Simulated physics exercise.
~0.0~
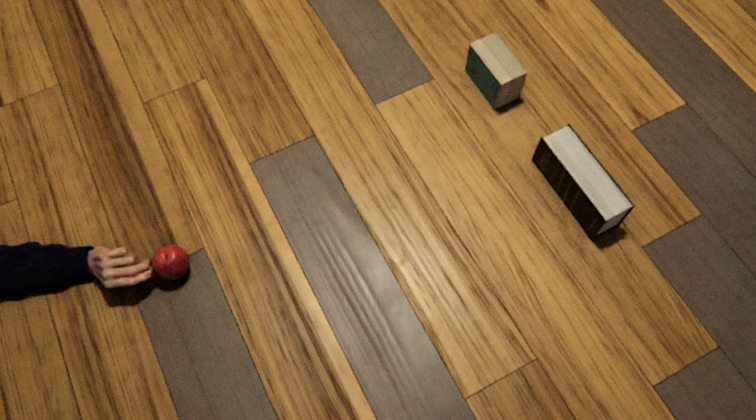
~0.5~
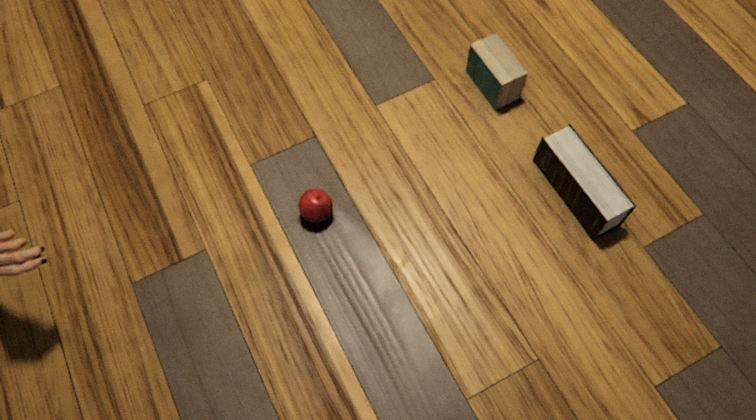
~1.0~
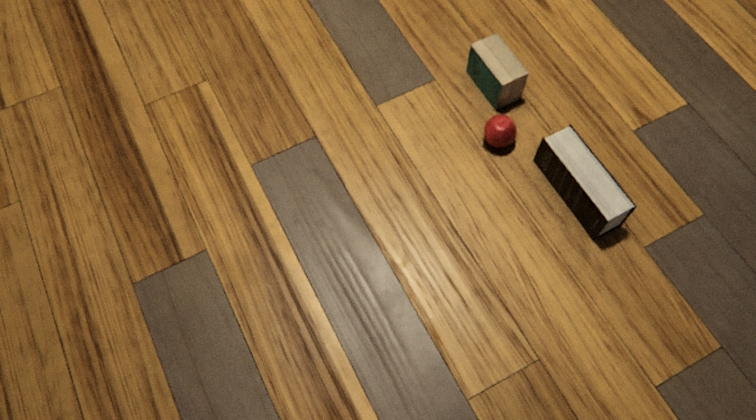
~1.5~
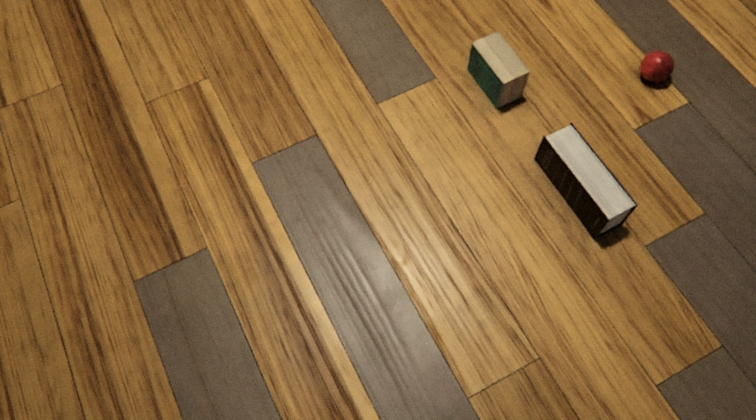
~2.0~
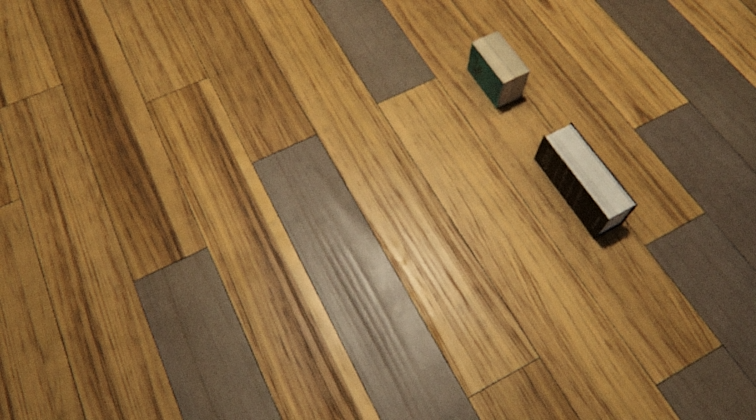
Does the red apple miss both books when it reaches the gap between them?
Yes, the red apple passes through the gap between the turquoise book and the black book, and both books stay in place.
